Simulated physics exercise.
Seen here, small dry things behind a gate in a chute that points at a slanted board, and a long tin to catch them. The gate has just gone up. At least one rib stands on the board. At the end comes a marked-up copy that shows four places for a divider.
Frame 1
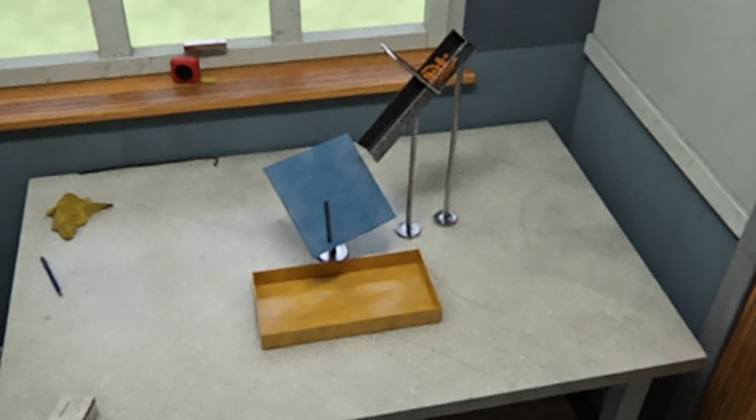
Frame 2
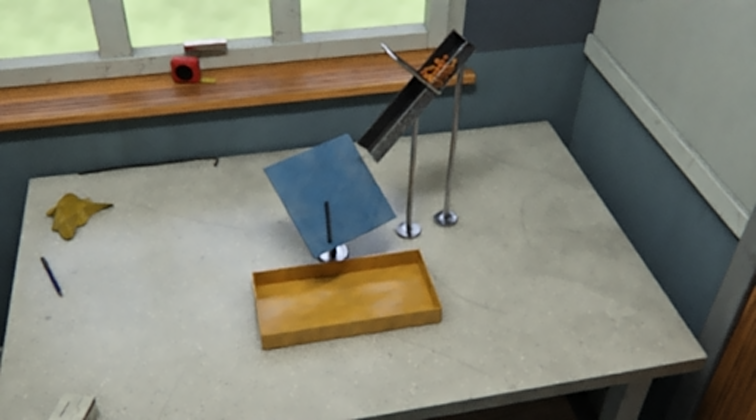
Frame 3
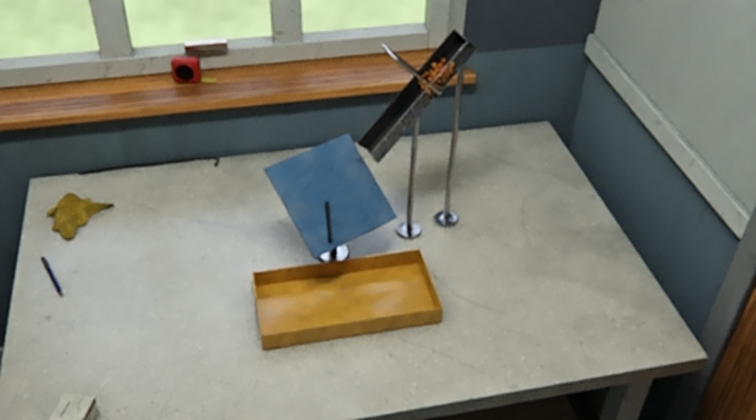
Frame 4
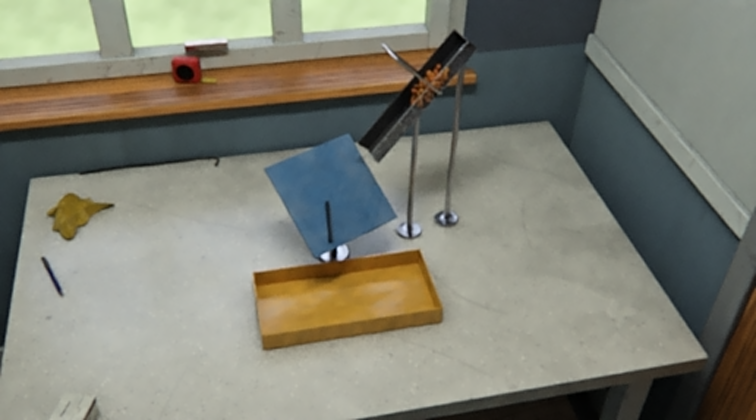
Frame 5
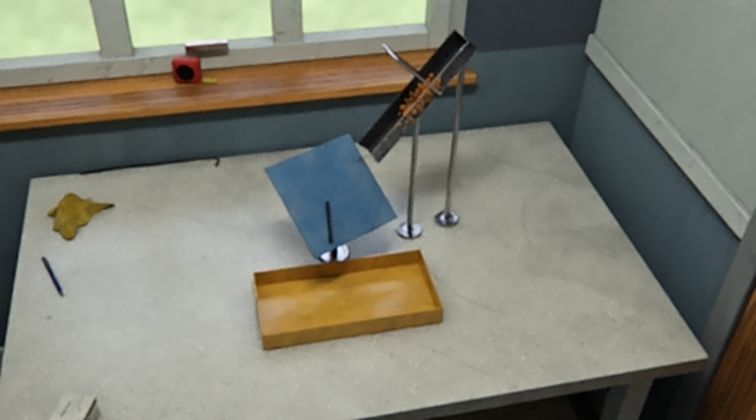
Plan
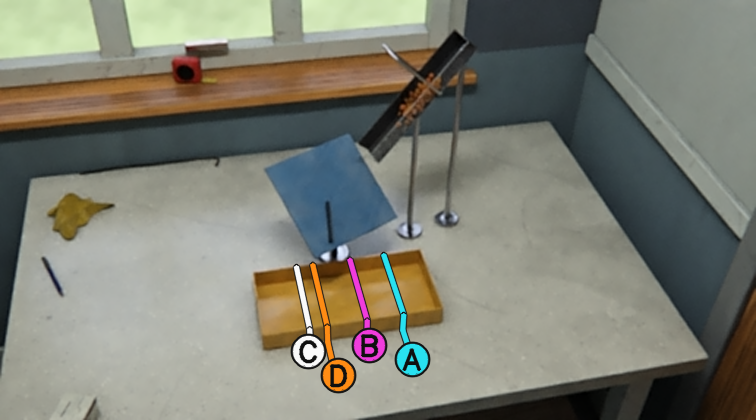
On a grey table by a window, small orange-brown bits sliding partway down a dark chute above a tilted blue board.
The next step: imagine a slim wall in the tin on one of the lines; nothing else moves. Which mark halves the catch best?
It is B.
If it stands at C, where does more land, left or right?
Right.
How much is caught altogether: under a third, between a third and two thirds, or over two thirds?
Over two thirds.
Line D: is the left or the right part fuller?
The right side.
On the marked copy, line A crosses the front rim at (403, 314); line B crosses the front rim at (367, 319); line C crosses the front rim at (309, 328); line D crosses the front rim at (327, 325).
Choosing A, of what is caught, nearly all on the left of the divider, a small part on the right.
Choosing B, of what is caught, about half on the left of the divider, about half on the right.
Choosing C, of what is caught, a stray few on the left of the divider, nearly all on the right.
Choosing D, of what is caught, a stray few on the left of the divider, nearly all on the right.
